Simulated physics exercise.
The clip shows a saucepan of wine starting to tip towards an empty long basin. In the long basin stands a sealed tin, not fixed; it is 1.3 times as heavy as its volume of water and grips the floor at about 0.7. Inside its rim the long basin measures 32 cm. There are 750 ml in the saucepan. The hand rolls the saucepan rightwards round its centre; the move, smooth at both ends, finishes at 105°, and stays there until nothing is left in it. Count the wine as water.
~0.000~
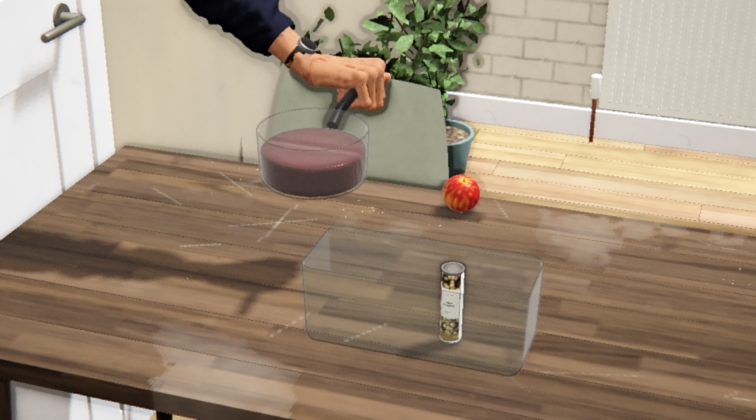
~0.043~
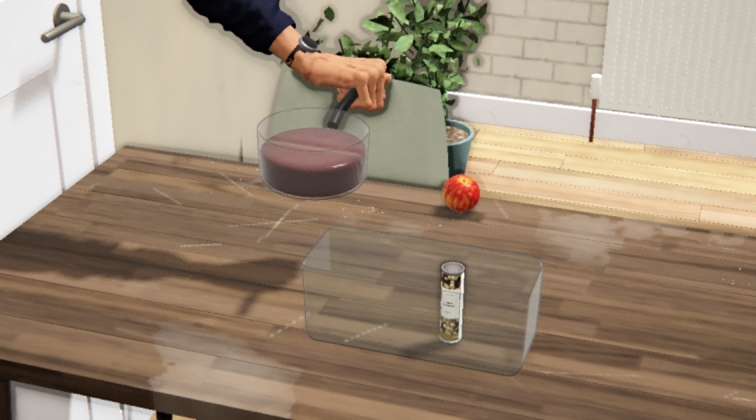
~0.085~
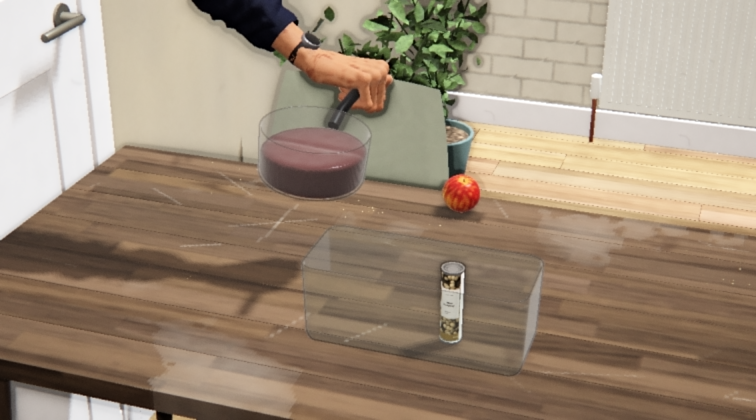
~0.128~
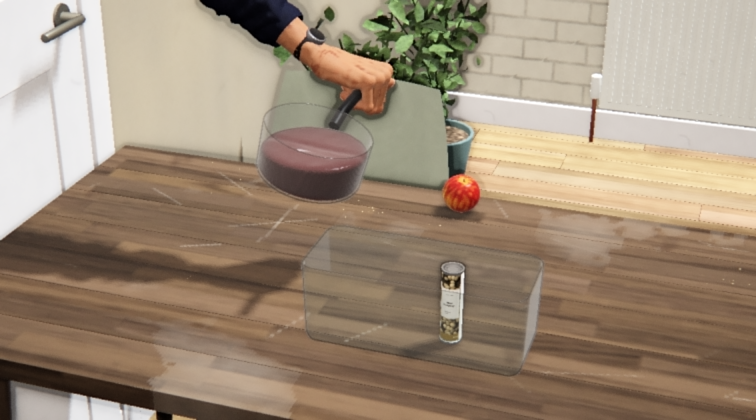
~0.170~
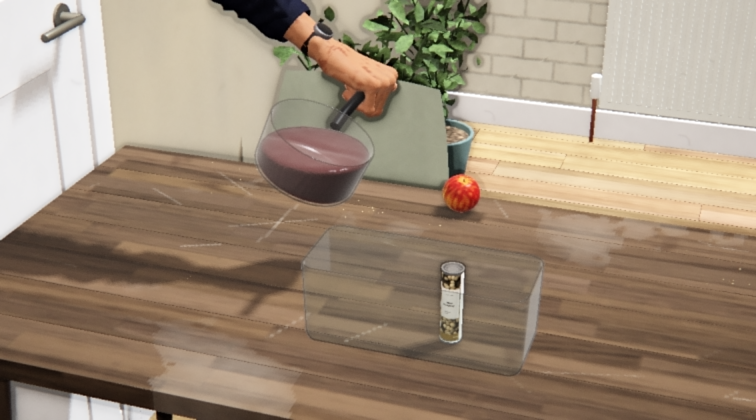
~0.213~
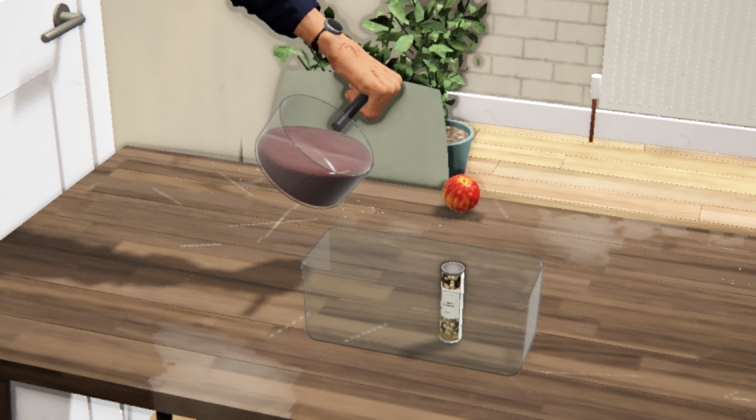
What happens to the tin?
It remains upright.
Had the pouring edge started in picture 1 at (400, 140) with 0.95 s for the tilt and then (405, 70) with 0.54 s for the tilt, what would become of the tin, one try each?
First it remains upright; then it keeps standing.
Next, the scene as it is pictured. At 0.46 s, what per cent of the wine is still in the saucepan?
About 24 per cent.
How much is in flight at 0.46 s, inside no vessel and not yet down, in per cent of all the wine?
Some 48 per cent.
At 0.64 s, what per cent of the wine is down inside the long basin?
About 88 per cent.
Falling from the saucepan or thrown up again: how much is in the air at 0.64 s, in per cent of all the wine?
Near 6 in a hundred.
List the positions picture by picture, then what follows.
The first frame shows tilt 0°; pouring edge (365, 137); surface from (266, 139) to (365, 153); the long basin's rim runs from (315, 246) to (536, 282); the tin's top is at (453, 271).
The second frame shows tilt 2°; pouring edge (366, 139); surface from (266, 139) to (365, 154).
The third frame shows tilt 6°; pouring edge (368, 143); surface from (266, 138) to (365, 155).
The fourth frame shows tilt 14°; pouring edge (369, 151); surface from (266, 137) to (367, 156).
The fifth frame shows tilt 24°; pouring edge (370, 160); surface from (265, 135) to (369, 158).
The sixth frame shows tilt 35°; pouring edge (369, 171); surface from (263, 132) to (369, 162); 1 per cent is over the edge.
After 0.46 s the tilt is 100° and 24 per cent is still to pour; the tin stands where it began.
After 0.64 s the tilt is 105° and 6 per cent is still to pour; the tin stands where it began.
After 0.83 s the tilt is 105° and 1 per cent is still to pour; the tin stands where it began.
After 1.04 s the tilt is 105° and 0 per cent is still to pour; the tin stands where it began.
In the end the tin stands where it began.
